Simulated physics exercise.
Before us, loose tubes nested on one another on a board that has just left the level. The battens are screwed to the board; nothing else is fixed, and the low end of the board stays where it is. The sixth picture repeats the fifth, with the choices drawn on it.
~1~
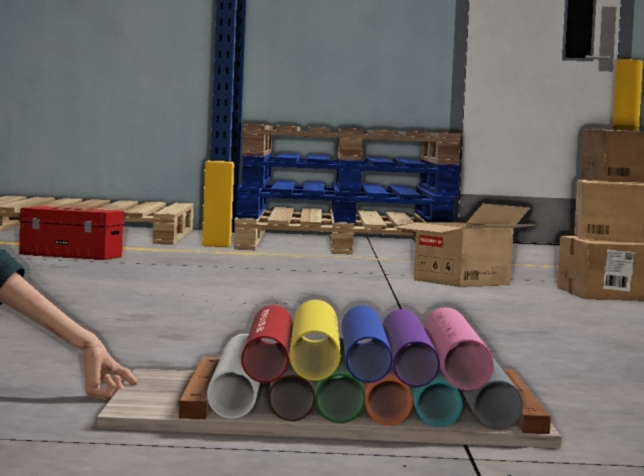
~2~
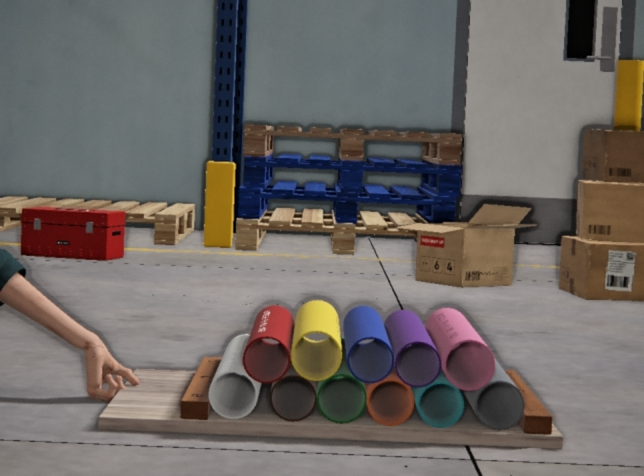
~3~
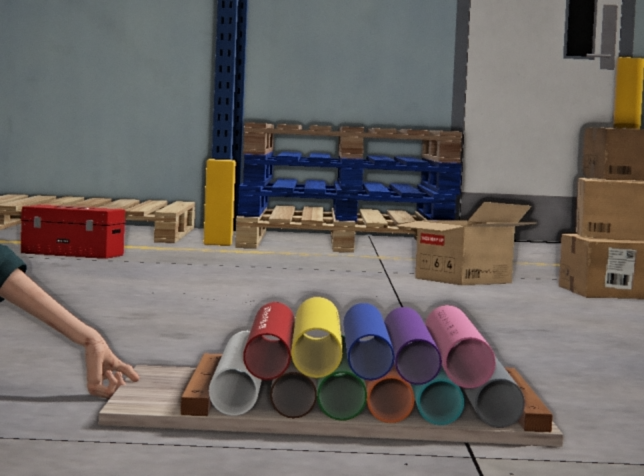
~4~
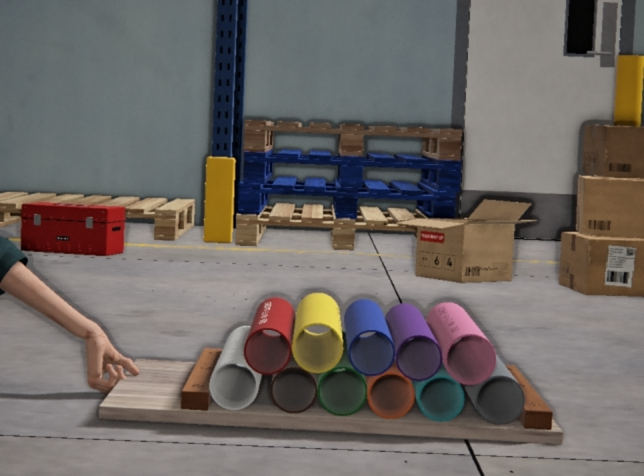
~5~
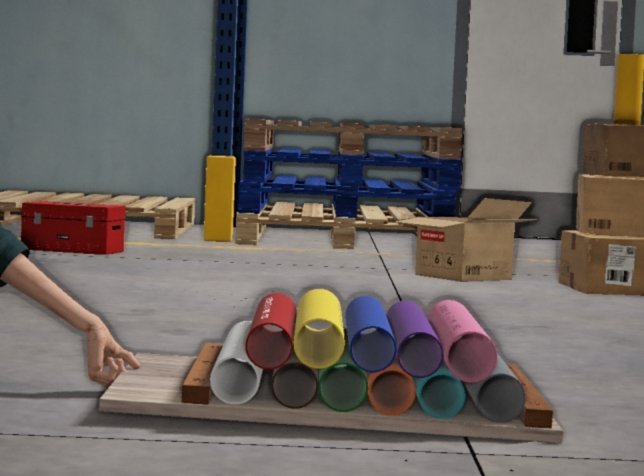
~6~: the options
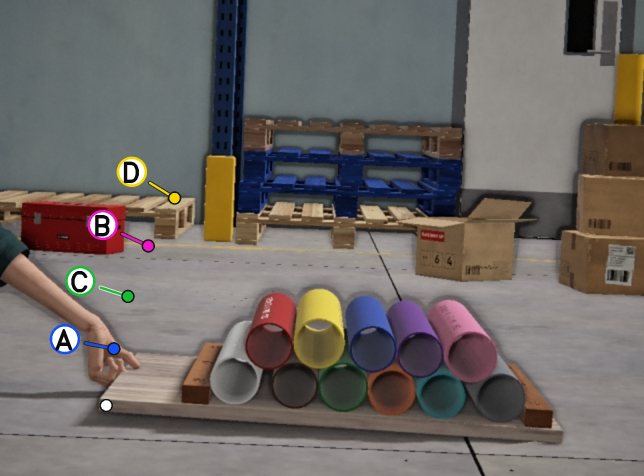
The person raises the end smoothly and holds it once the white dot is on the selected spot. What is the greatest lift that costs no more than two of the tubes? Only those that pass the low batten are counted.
Mark B is as high as it can go.
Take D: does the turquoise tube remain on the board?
Yes, with D.
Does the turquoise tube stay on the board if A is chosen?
Yes.
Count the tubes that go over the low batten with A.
It comes to none.
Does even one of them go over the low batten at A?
At A: No.
On the marked copy, A at (114, 349); B at (148, 246); C at (128, 297); D at (175, 198); the white dot at (106, 405).
With B. Early on, board at 15°.
Further on, board at 22°.
At the end, board at 22°, none over the low batten.
As for the rest, A none over the low batten; C none over the low batten; D five over the low batten.
